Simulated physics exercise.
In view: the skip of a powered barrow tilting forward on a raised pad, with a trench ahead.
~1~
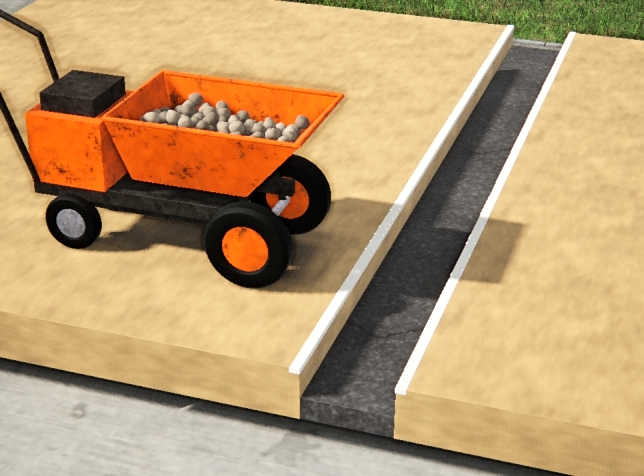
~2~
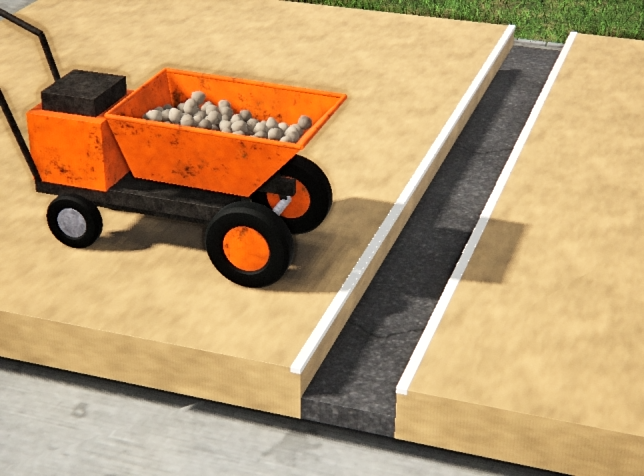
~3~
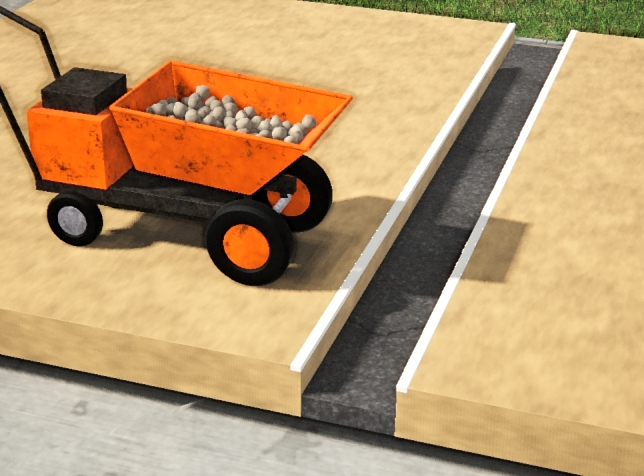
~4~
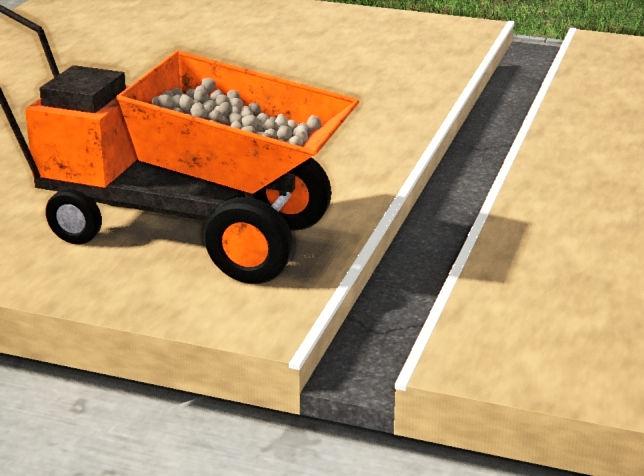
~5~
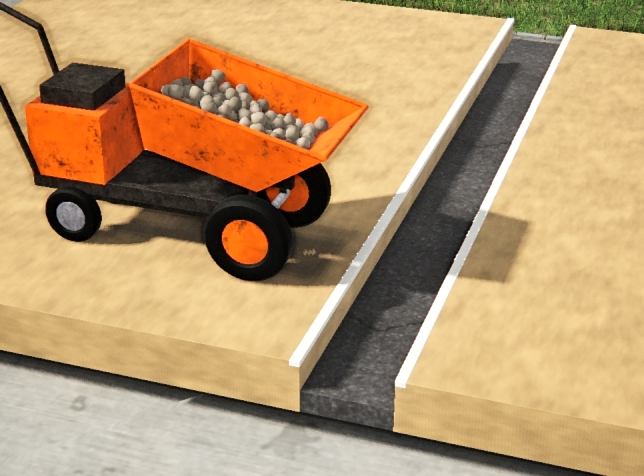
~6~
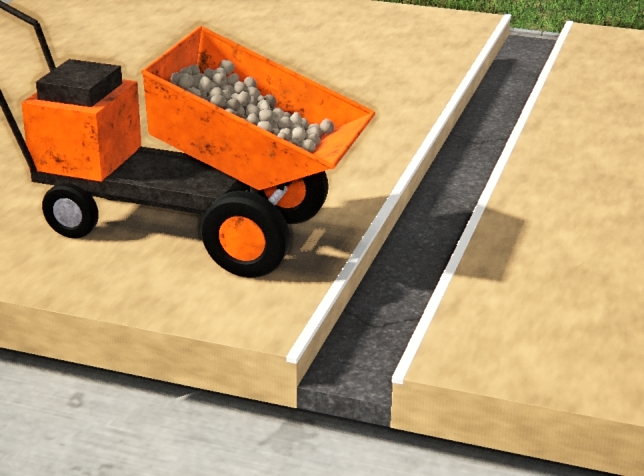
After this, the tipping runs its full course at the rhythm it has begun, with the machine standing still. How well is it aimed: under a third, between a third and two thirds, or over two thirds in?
The trench ends with more than two thirds of it.
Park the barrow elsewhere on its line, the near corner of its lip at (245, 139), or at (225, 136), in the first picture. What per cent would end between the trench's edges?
In turn 80 and 70 in a hundred.
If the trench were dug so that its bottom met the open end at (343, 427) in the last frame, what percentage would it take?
Close to 90 per cent.
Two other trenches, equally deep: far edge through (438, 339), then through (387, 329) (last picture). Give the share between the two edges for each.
About 100 and 40 per cent.
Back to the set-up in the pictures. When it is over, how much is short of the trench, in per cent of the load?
It comes to 0 per cent or so.
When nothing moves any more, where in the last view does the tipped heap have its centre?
At about (416, 278).
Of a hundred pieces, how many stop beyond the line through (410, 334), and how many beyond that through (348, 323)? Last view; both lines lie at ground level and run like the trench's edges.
First some 10, then 80 per cent.
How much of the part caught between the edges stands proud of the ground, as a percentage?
About 15 per cent.
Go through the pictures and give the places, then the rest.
The first picture shows lip of the skip (298, 147), level; top of the load (212, 119), river pebbles; first edge of the trench (321, 327); far edge (422, 346), the trench over half as wide as the skip, and shallow for its width.
The second picture shows lip of the skip (301, 147), level; top of the load (205, 126).
The third picture shows lip of the skip (307, 149), tipped barely; top of the load (192, 117).
The fourth picture shows lip of the skip (314, 153), tipped a little; top of the load (195, 107).
The fifth picture shows lip of the skip (324, 159), tipped a little; top of the load (193, 106).
The sixth picture shows lip of the skip (332, 167), tipped clearly; top of the load (201, 96); first edge of the trench (318, 316); far edge (419, 335).
Just after the last frame, skip tipped steeply; every one in the skip.
A moment on, skip tipped right over; the larger part in the skip; roughly a quarter in or heaped over the trench; just a few beyond it; just a few falling.
Further on, skip tipped right over; about a tenth in the skip; the larger part in or heaped over the trench; about a tenth beyond it.
When it is over, skip tipped right over; just a few in the skip; the larger part in or heaped over the trench; about a tenth beyond it.
